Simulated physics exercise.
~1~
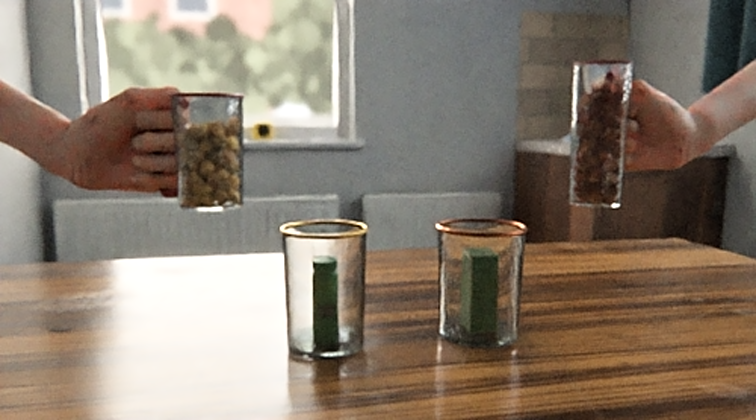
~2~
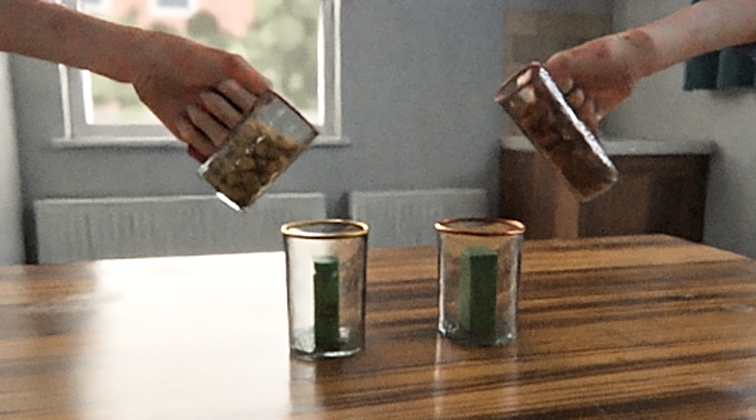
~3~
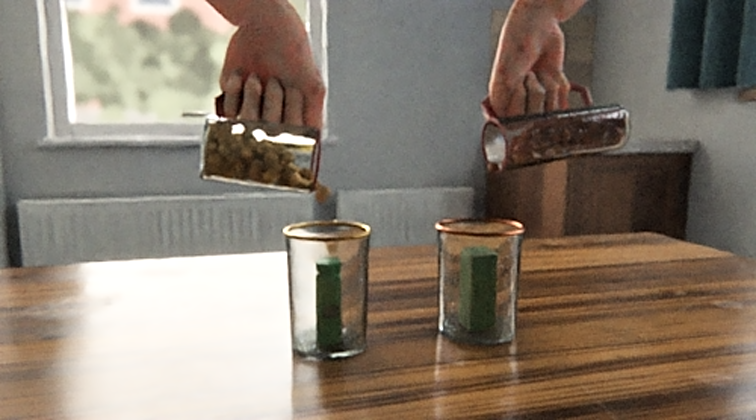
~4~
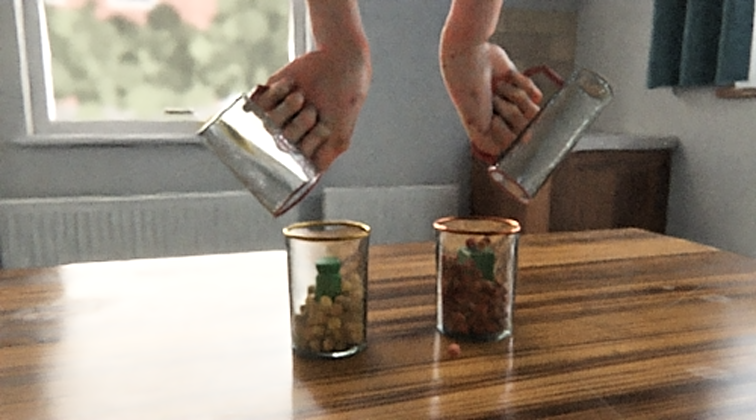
In this clip, two hands tip cups of small dry pieces, yellowish on the left and reddish on the right, into two glasses each holding a green object. Both cups end empty, the objects' tops still show, and one reddish piece lies on the table.
